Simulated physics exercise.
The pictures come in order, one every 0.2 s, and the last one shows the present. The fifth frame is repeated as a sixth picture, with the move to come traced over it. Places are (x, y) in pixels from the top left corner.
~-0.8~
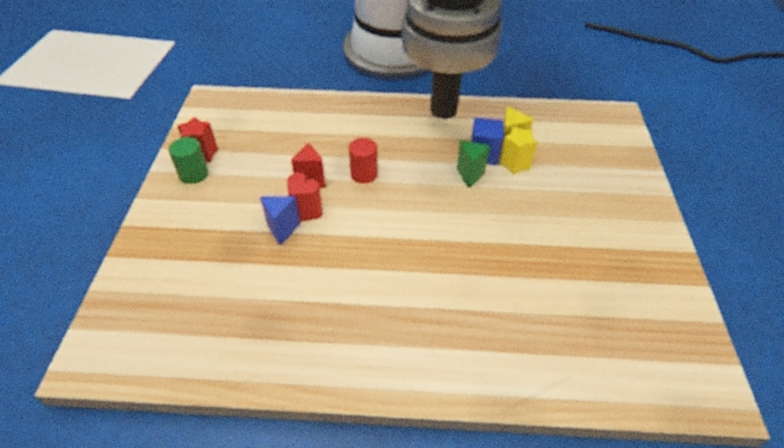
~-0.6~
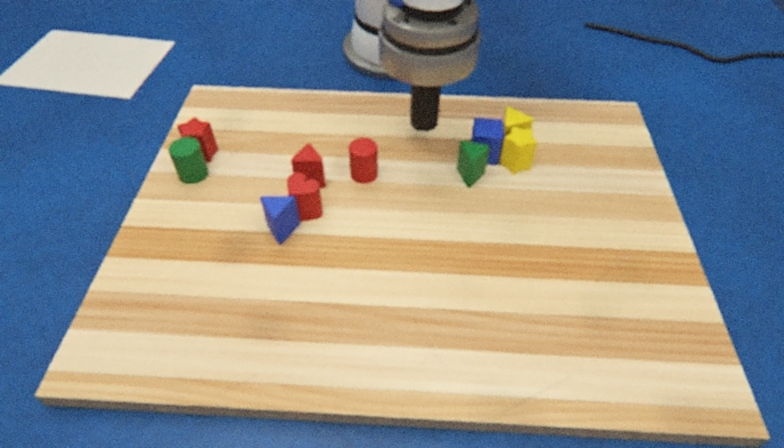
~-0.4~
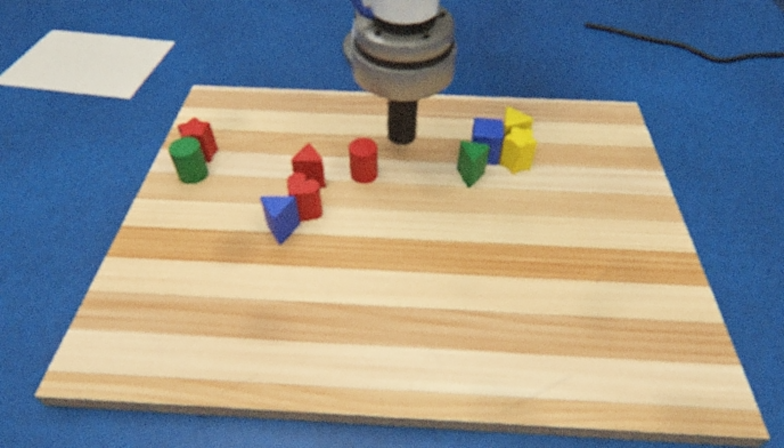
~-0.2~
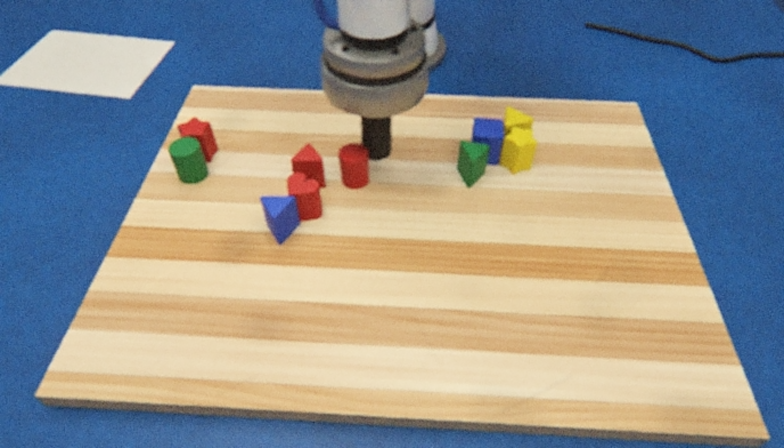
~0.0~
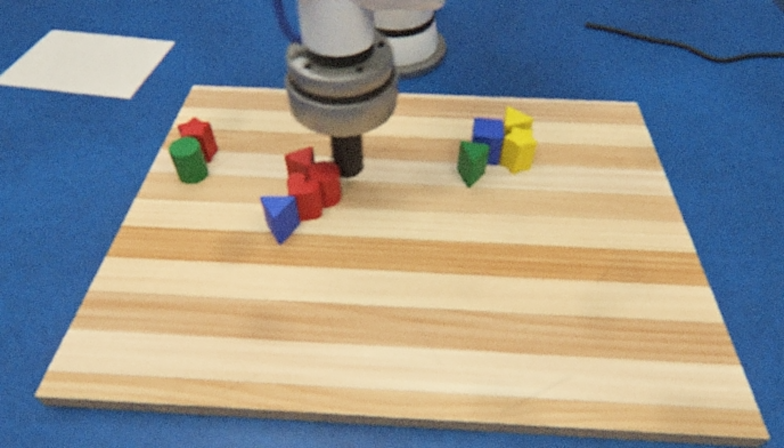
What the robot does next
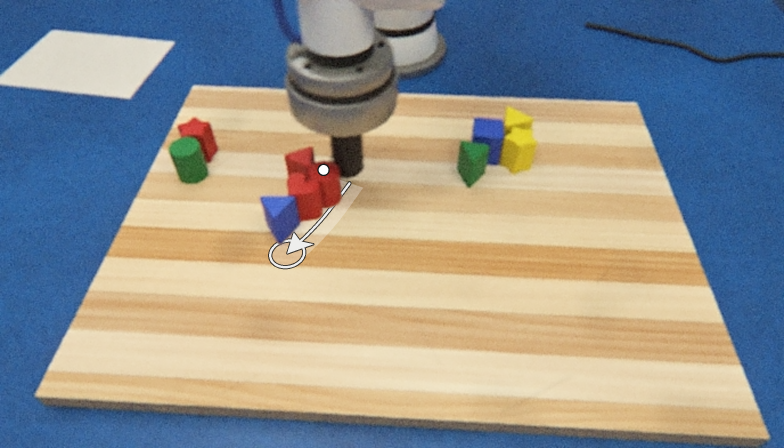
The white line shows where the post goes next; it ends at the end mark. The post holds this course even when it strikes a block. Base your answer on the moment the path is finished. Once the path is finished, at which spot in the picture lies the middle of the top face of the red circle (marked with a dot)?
That would be at about pixel (248, 223).
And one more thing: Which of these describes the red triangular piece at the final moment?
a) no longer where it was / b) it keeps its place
(b)
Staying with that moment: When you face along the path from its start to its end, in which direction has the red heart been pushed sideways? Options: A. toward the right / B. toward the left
Letter A.
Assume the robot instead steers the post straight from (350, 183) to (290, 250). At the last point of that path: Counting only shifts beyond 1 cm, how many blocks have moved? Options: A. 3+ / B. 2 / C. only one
A - 3+.
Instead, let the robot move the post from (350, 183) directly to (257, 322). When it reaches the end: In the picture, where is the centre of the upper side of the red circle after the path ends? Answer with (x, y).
Answer: (262, 224).
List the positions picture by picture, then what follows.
The first frame shows tip of the post (444, 112), middles of tops, blue triangular piece (276, 203), red heart (301, 184), red triangular piece (307, 154), red circle (363, 146).
The second frame shows post (424, 124), nothing pushed.
The third frame shows post (402, 137), nothing pushed.
The fourth frame shows post (377, 152), red circle (353, 152).
The fifth frame shows post (349, 169), blue triangular piece (276, 203), red heart (301, 184), red triangular piece (302, 155), red circle (324, 170).
The line goes from (350, 183) over (323, 218) to (287, 254); the dot is on the red circle.
On the path given first. One third of the way, post (331, 192); blue triangular piece (264, 216), turned 25° clockwise; red heart (274, 197), turned 35° clockwise; red circle (301, 191).
Two thirds of the way, post (310, 216); blue triangular piece (246, 226); red heart (249, 202), turned 75° clockwise; red circle (274, 209).
At the end, post (284, 239); blue triangular piece (226, 240), turned 30° clockwise; red heart (239, 204), turned 115° clockwise; red triangular piece unmoved; red circle (248, 223).
